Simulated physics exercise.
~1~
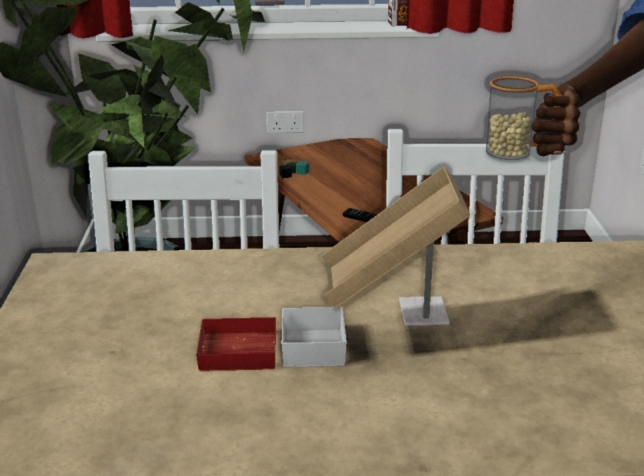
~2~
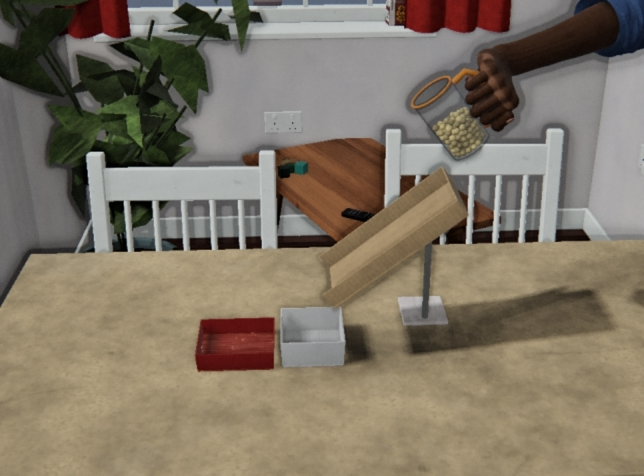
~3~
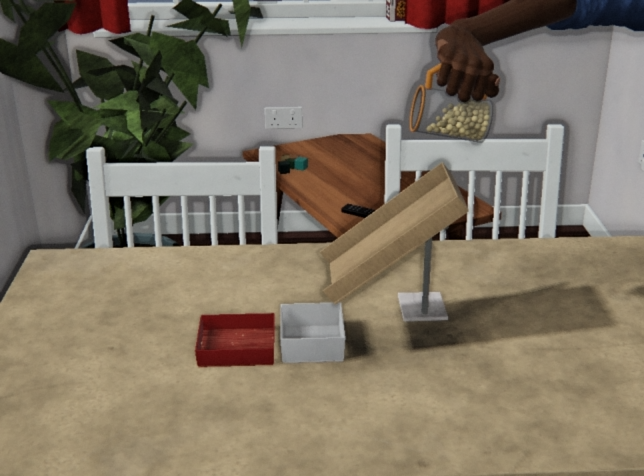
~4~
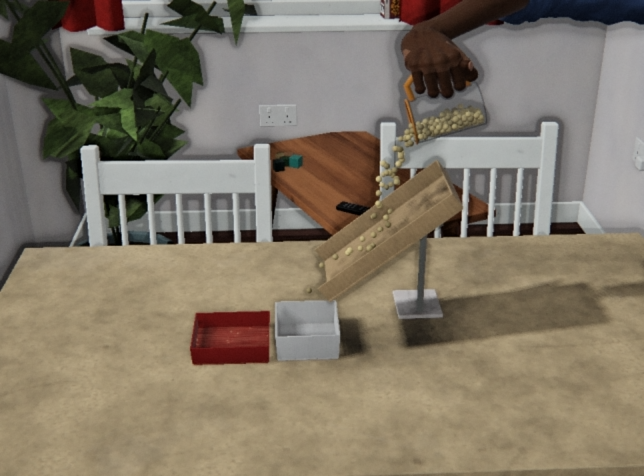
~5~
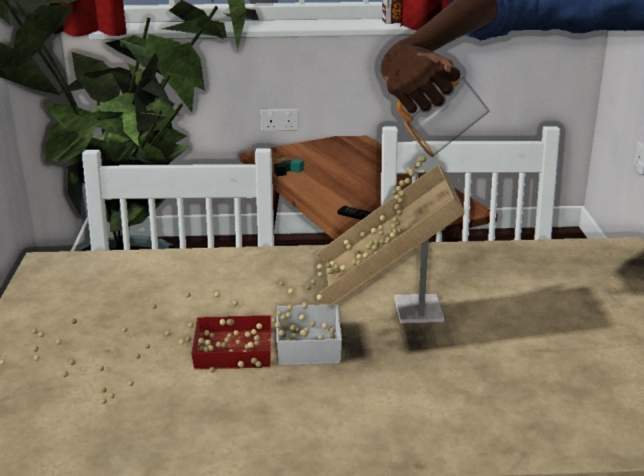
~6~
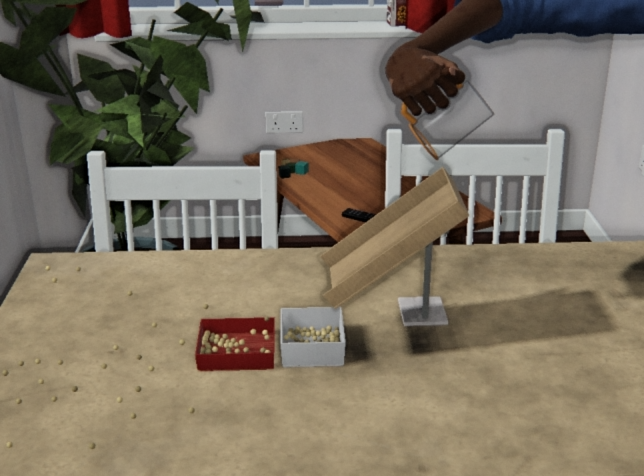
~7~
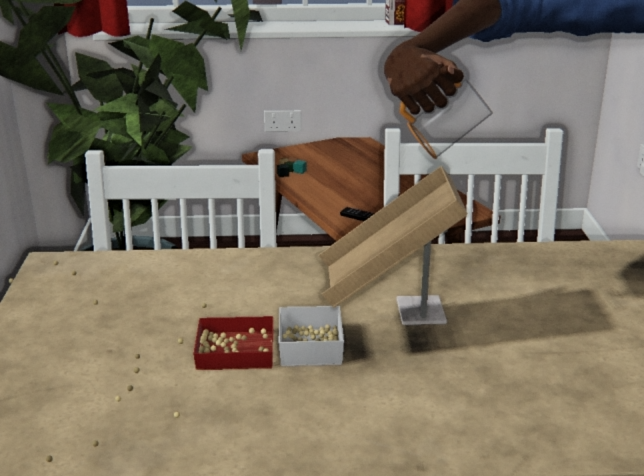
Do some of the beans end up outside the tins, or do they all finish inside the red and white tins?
Some of the beans end up outside, scattered over the left part of the table. The red tin and the white tin each catch a good share of the rest.
In a room with a leafy plant and two white chairs, a sandy-coloured table is seen from the front and slightly above, the view swaying a little. A red tin and a white tin stand side by side, left of a fixed wooden slope on a stand. At the upper right, a hand brings a clear cup of pale beans leftward and tips it over the slope. The beans pour out, run down to the left and drop into both tins, while others scatter across the table. The hand holds the emptied cup tipped over, with beans lying in both tins and some strewn on the left.
